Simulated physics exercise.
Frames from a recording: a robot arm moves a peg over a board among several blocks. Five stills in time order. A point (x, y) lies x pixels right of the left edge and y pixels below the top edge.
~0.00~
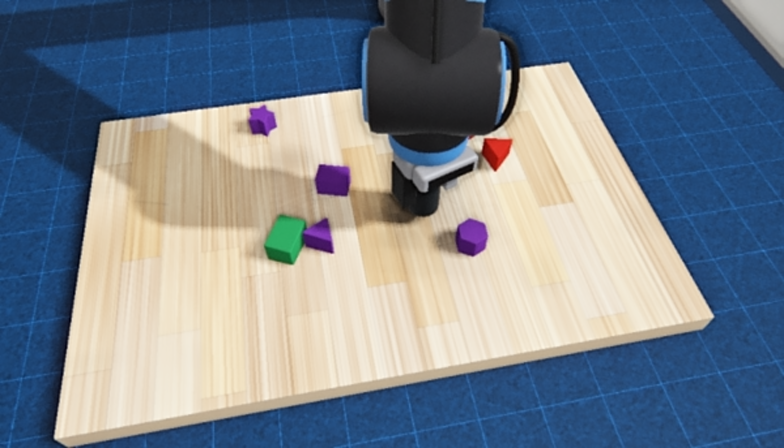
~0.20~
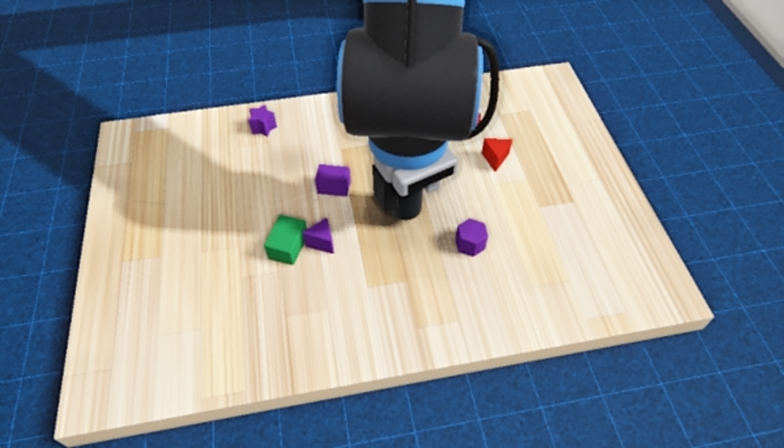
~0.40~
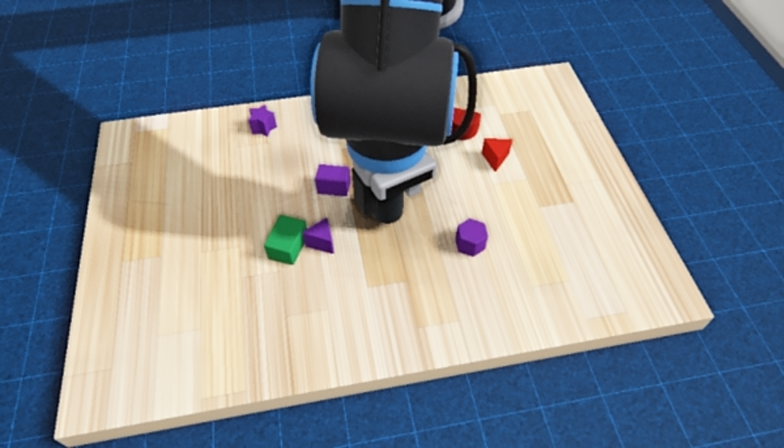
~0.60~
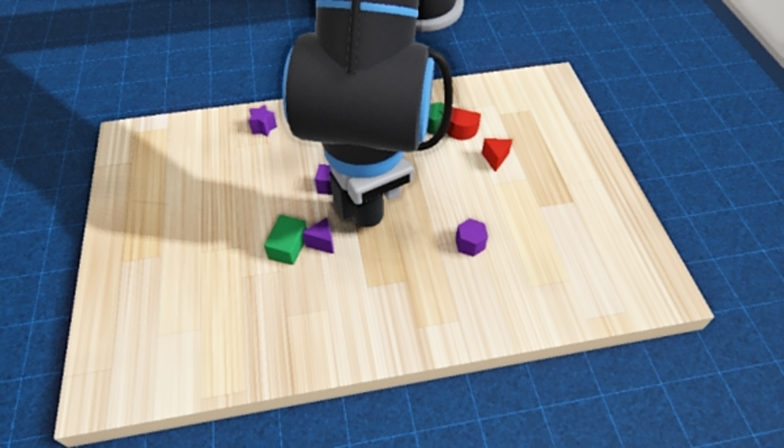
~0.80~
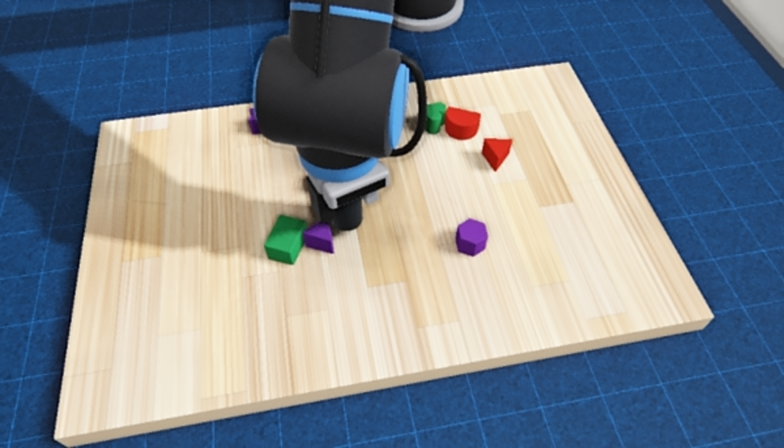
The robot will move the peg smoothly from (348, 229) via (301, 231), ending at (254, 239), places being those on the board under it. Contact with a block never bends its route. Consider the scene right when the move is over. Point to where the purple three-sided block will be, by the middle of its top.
Its top face will be centred at roughly (298, 239).
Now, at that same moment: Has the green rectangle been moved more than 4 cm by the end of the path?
Short answer: Yes.
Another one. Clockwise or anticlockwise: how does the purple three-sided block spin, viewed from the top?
From above, it looks like the purple three-sided block goes counterclockwise.
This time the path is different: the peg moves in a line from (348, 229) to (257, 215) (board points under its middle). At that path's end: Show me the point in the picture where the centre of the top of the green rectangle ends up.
It should be at (266, 235) by then.
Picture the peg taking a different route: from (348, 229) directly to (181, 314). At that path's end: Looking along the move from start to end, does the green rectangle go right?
Yes
What follows on the original path. One third of the way, peg at (315, 221); green rectangle at (280, 234); purple three-sided block at (305, 238), turned 45° anticlockwise.
Two thirds of the way, peg at (282, 224); green rectangle at (260, 241), turned 65° anticlockwise; purple three-sided block at (298, 239), turned 80° anticlockwise.
At the end, peg at (251, 230); green rectangle at (243, 251), turned 110° anticlockwise; purple three-sided block at (298, 239), turned 80° anticlockwise; purple rectangle in place.
